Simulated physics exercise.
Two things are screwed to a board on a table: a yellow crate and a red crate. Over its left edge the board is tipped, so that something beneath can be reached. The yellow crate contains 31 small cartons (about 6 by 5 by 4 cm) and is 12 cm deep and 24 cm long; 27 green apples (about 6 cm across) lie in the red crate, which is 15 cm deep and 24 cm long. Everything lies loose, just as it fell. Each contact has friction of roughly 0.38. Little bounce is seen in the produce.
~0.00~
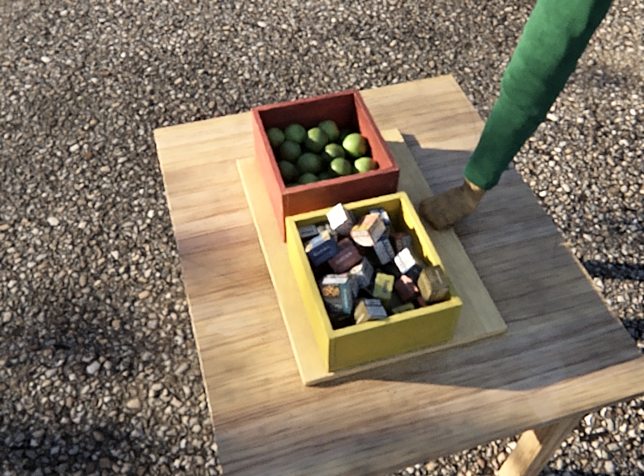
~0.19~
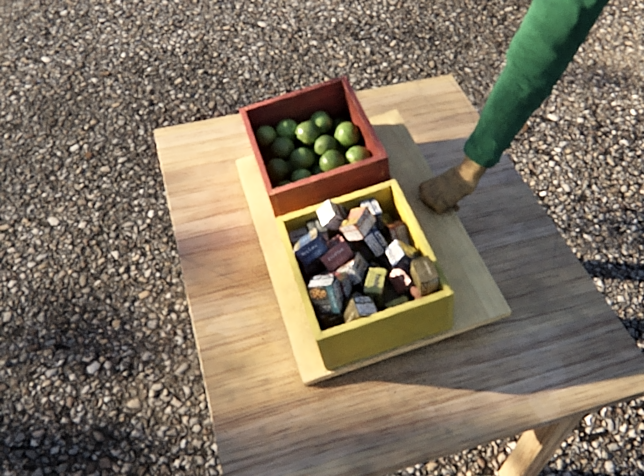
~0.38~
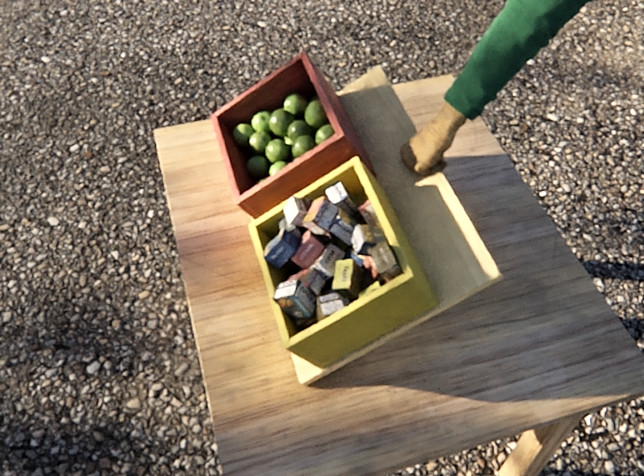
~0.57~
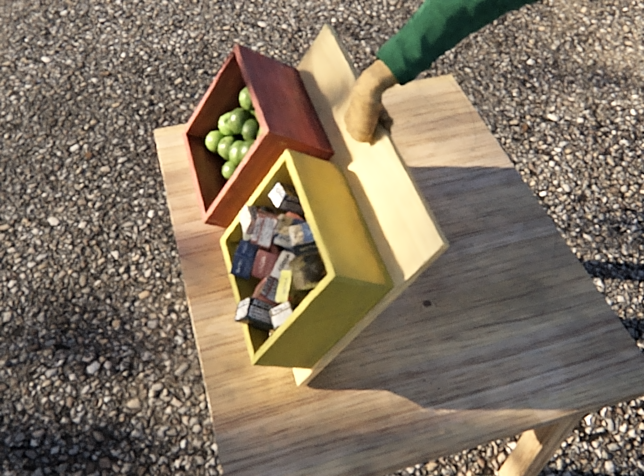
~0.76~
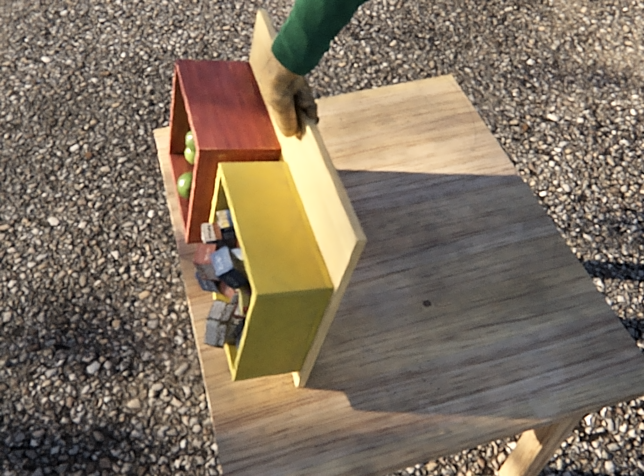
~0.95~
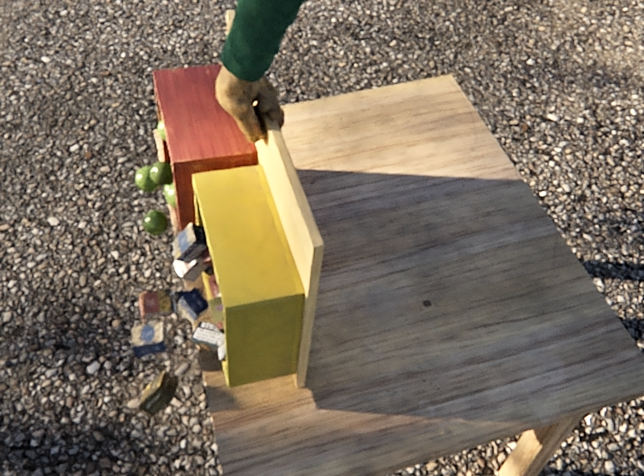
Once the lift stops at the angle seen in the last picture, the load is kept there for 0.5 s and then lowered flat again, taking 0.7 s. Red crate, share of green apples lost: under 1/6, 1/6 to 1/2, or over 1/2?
It drops one-sixth through one-half.
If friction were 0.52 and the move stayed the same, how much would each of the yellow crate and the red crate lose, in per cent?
Then the yellow crate sheds 40 per cent, while the red crate sheds 20 per cent.
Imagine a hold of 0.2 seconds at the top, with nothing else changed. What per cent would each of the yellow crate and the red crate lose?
Then yellow crate 40, red crate 30 per cent.
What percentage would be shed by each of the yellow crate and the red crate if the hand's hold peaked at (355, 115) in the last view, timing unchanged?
In that setup the yellow crate sheds 10 per cent of its load, while the red crate sheds 0 per cent.
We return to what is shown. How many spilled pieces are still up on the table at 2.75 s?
Around 0 of them.
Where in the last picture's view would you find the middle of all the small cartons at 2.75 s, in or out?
(329, 296).
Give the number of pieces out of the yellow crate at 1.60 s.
Count for the yellow crate: Roughly 12.
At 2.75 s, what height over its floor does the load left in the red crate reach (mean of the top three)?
Height: About 10 cm.
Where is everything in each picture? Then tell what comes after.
In the first picture (we follow the rim corner now nearest the camera, unless another is named), red crate (by its farthest rim corner) at (353, 91); yellow crate at (334, 334); tilt 0°; nothing out yet.
Red crate at (341, 78); yellow crate at (322, 335); tilt 9°, in the second picture.
Yellow crate at (290, 342); tilt 30°, in the third picture.
Yellow crate at (255, 358); tilt 55°, in the fourth picture.
Yellow crate at (233, 375); tilt 76°; 1 out, the lowest carton at (219, 324), in the fifth picture.
Yellow crate at (228, 382); tilt 85°; 8 out, the lowest carton at (158, 394), in the sixth picture.
After 1.24 s, tilt 85°; 11 of 31 out of the yellow crate and 6 of 27 out of the red crate.
After 1.60 s, tilt 75°; 11 of 31 out of the yellow crate and 8 of 27 out of the red crate.
After 2.10 s, tilt 1°; 11 of 31 out of the yellow crate and 8 of 27 out of the red crate.
Final count (at 2.75 s), 11 of 31 out of the yellow crate and 8 of 27 out of the red crate. Asked share, 8 of 27, 30 per cent.
